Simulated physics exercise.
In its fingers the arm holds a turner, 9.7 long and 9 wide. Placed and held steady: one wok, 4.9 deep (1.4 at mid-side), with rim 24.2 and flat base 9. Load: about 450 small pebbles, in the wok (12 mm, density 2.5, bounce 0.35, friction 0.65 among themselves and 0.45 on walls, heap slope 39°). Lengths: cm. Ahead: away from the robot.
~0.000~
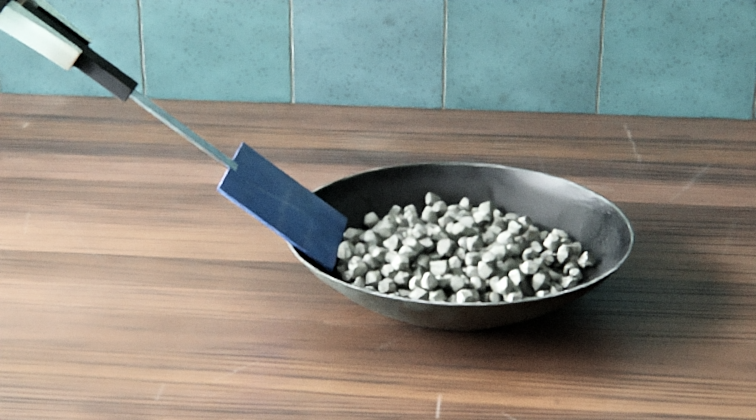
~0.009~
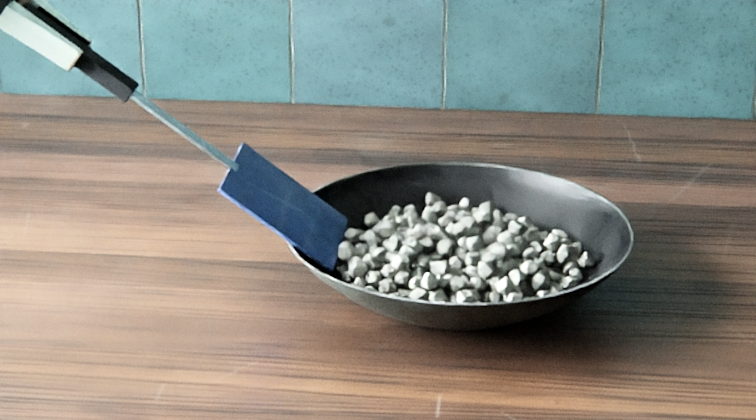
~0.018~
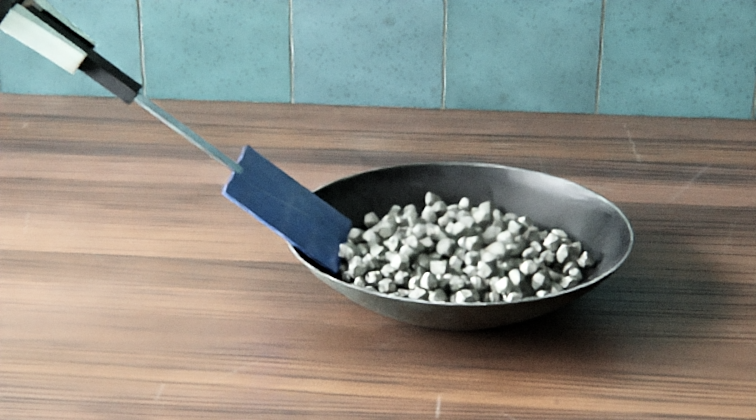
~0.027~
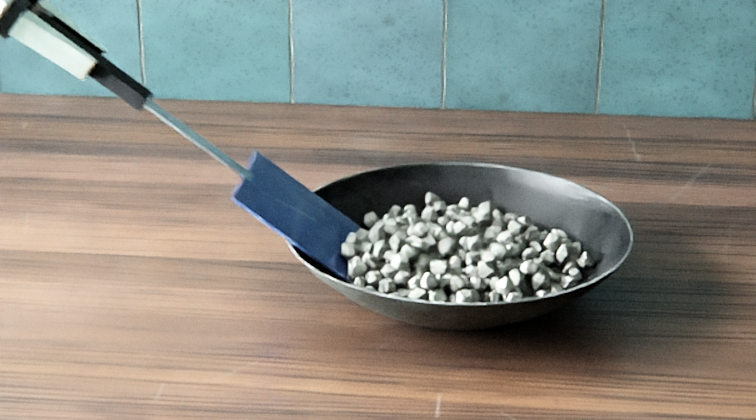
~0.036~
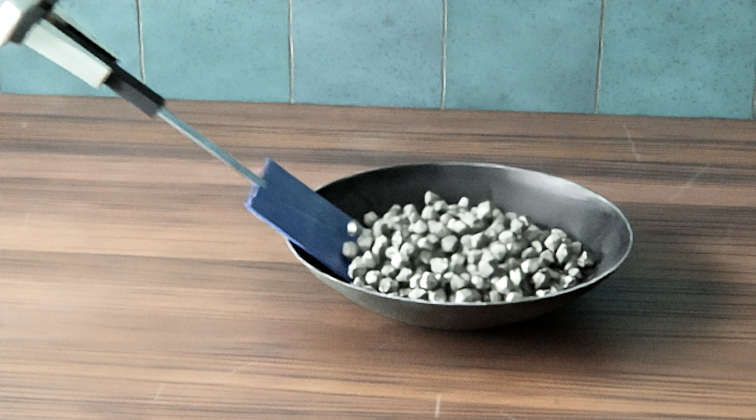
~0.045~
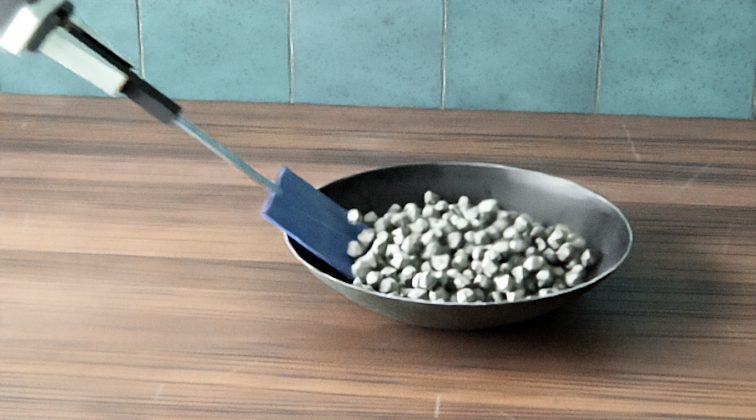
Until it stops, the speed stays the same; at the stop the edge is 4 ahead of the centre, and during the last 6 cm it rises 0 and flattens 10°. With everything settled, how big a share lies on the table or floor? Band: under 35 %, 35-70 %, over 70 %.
Under 35 %.
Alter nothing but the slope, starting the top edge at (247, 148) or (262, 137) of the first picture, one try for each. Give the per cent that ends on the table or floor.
About 25 and 30 per cent.
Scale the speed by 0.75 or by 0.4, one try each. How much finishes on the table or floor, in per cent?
Close to 15 and 15 percent respectively.
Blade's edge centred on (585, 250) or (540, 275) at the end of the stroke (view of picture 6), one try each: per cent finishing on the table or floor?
Around 65 per cent for the first try and 35 per cent for the second.
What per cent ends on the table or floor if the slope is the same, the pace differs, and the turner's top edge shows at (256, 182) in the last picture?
20 %.
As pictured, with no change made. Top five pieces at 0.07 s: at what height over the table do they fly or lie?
6 cm.
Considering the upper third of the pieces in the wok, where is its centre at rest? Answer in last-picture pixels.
It is centred around (573, 236).
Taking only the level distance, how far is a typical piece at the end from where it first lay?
Distance: Near 8 cm.
By 0.07 s, sloping 37°, highest piece 7 above the table; 447 in the wok.
By 0.09 s, sloping 33°, highest piece 8 above the table; 444 in the wok, 3 on the blade or in flight.
By 0.30 s, sloping 27°, highest piece 7 above the table; 342 in the wok, 95 on the table or floor, 10 on the blade or in flight.
By 1.35 s, sloping 27°, highest piece 6 above the table; 341 in the wok, 106 on the table or floor.
Final count, 341 in the wok, 106 on the table or floor. That is 24 % on the table or floor.
